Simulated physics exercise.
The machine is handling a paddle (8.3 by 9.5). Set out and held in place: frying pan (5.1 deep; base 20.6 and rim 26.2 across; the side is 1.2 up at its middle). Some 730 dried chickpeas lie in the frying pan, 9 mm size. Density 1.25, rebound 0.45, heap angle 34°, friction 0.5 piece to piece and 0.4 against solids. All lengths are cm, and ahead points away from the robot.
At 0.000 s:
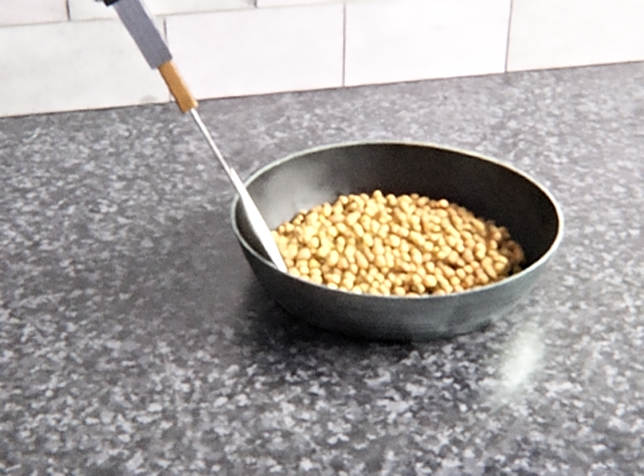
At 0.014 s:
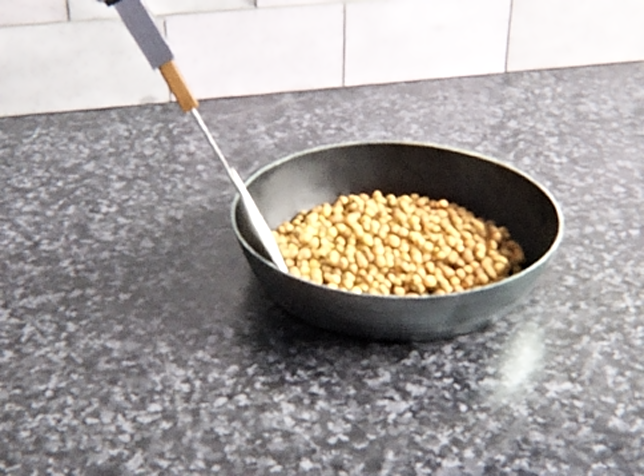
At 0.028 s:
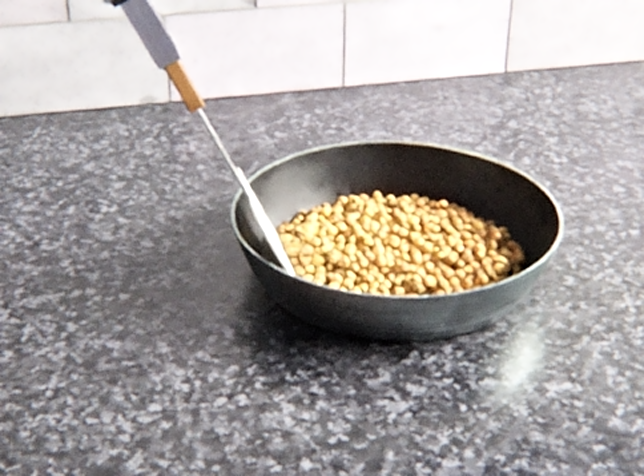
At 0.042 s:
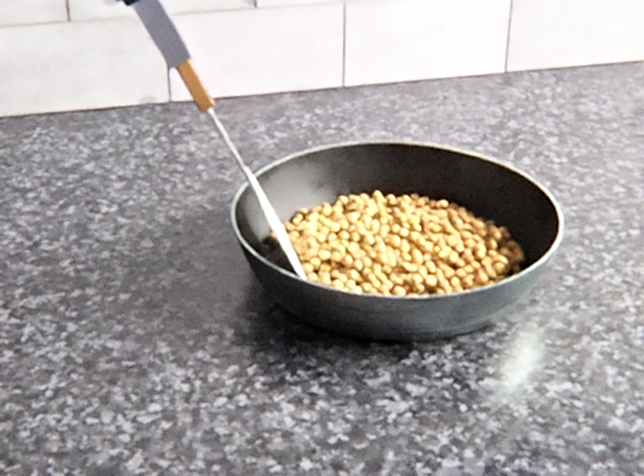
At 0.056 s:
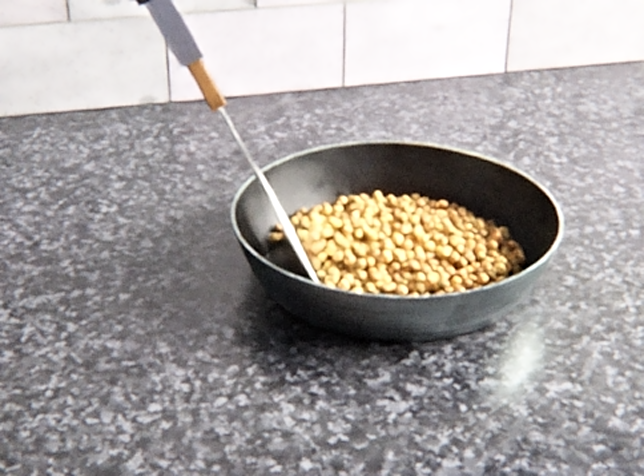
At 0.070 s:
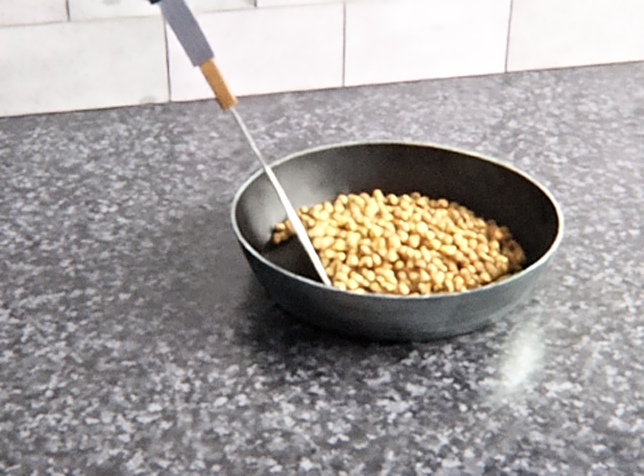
In this clip, a machine holds a long-handled paddle in a dark frying pan of chickpeas on a speckled grey countertop, then moves it a short way to the right along the near side, shifting some of the chickpeas.
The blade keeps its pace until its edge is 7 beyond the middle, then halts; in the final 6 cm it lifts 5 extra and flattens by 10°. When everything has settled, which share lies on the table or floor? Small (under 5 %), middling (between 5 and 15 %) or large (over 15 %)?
On the table or floor the share is small, under 5 %.
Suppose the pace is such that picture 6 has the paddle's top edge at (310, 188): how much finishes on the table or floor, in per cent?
Some 10 per cent.
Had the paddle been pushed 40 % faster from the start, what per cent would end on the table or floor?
Then about 0 per cent.
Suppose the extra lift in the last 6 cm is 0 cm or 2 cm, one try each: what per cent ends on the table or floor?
Some 0 and 0 per cent.
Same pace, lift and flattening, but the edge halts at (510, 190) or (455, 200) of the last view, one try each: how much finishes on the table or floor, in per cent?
Some 5 and 0 per cent.
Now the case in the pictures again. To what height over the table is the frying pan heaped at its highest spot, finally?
About 4.5 cm.
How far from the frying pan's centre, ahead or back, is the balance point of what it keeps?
Roughly 4.5 cm ahead.
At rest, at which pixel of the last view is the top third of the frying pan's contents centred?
At about (494, 231).
After 0.15 s, sloping 65°, highest piece 3 above the table; 730 in the frying pan.
After 0.23 s, sloping 61°, highest piece 5 above the table; 730 in the frying pan.
After 0.47 s, sloping 55°, highest piece 5 above the table; 729 in the frying pan, 1 on the blade or in flight.
After 1.52 s, sloping 55°, highest piece 4 above the table; 729 in the frying pan, 1 on the table or floor.
At rest, 729 in the frying pan, 1 on the table or floor. That is 0 % on the table or floor.
